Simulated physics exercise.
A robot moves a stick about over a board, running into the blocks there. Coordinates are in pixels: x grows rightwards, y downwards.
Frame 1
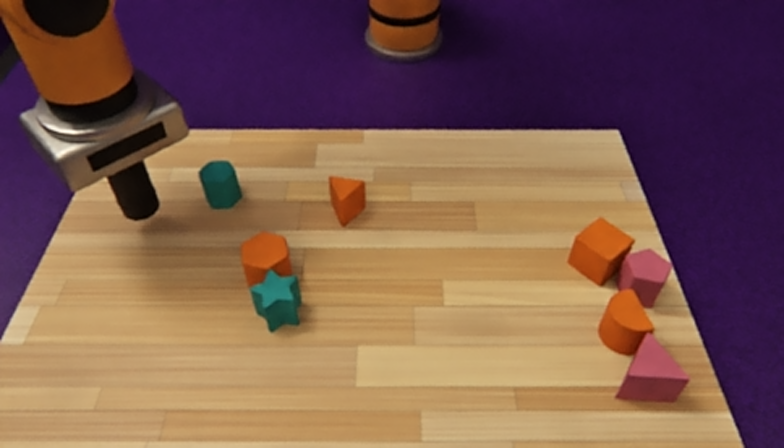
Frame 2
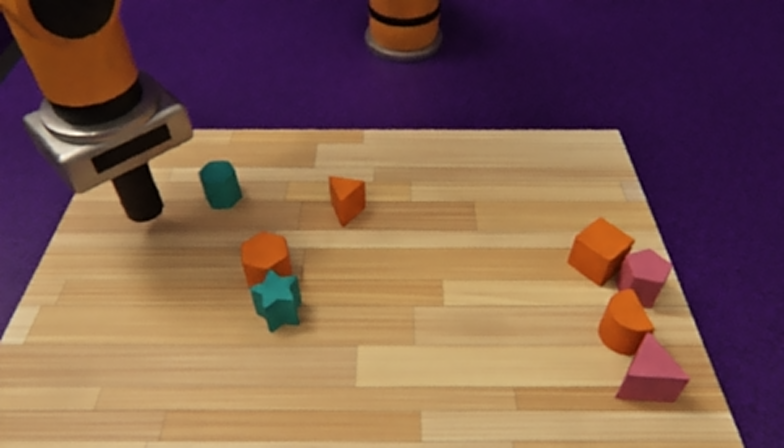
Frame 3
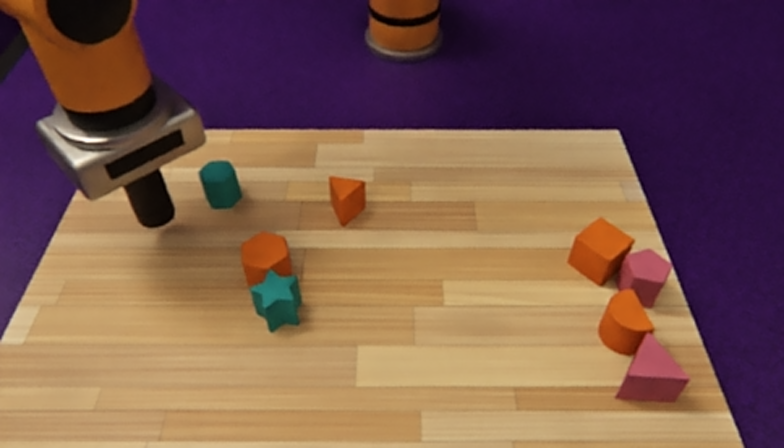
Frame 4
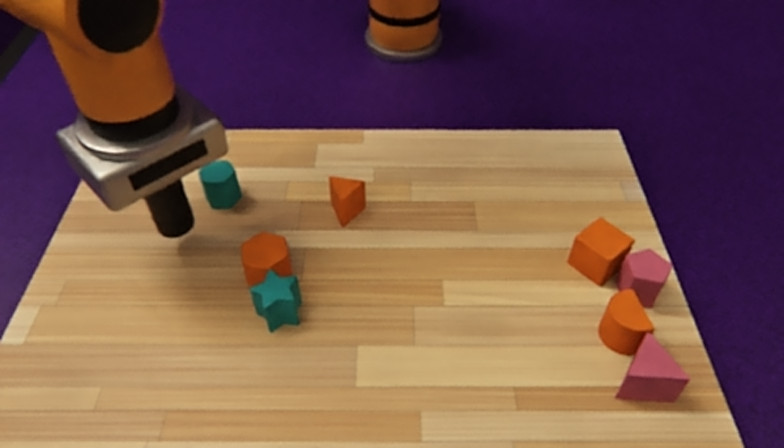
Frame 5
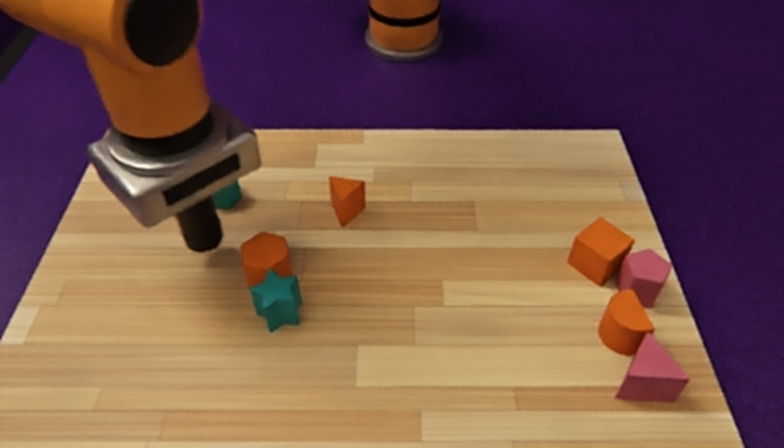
A robot arm moves its black stick rightward and slightly down over the still blocks.
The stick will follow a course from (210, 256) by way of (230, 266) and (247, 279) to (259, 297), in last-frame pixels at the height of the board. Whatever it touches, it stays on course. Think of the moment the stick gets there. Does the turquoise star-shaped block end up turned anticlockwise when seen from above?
No, it doesn't check out.
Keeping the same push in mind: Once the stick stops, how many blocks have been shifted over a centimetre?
Blocks moved: Two.
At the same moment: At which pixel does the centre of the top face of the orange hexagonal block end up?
My best guess is (296, 262).
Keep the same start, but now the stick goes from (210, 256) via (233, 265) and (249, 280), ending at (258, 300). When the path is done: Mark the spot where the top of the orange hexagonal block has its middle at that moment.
In the picture, it is at (295, 262).
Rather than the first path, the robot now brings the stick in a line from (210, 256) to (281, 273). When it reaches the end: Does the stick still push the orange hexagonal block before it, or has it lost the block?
I think the stick keeps pushing the orange hexagonal block along right to the end.
What follows on the original path. Halfway along, stick at (235, 256); orange hexagonal block at (276, 253); turquoise star-shaped block at (279, 291), turned 20° clockwise.
At the end, stick at (255, 281); turquoise hexagonal block unmoved; orange hexagonal block at (296, 262), turned 55° anticlockwise; turquoise star-shaped block at (287, 296), turned 60° clockwise.
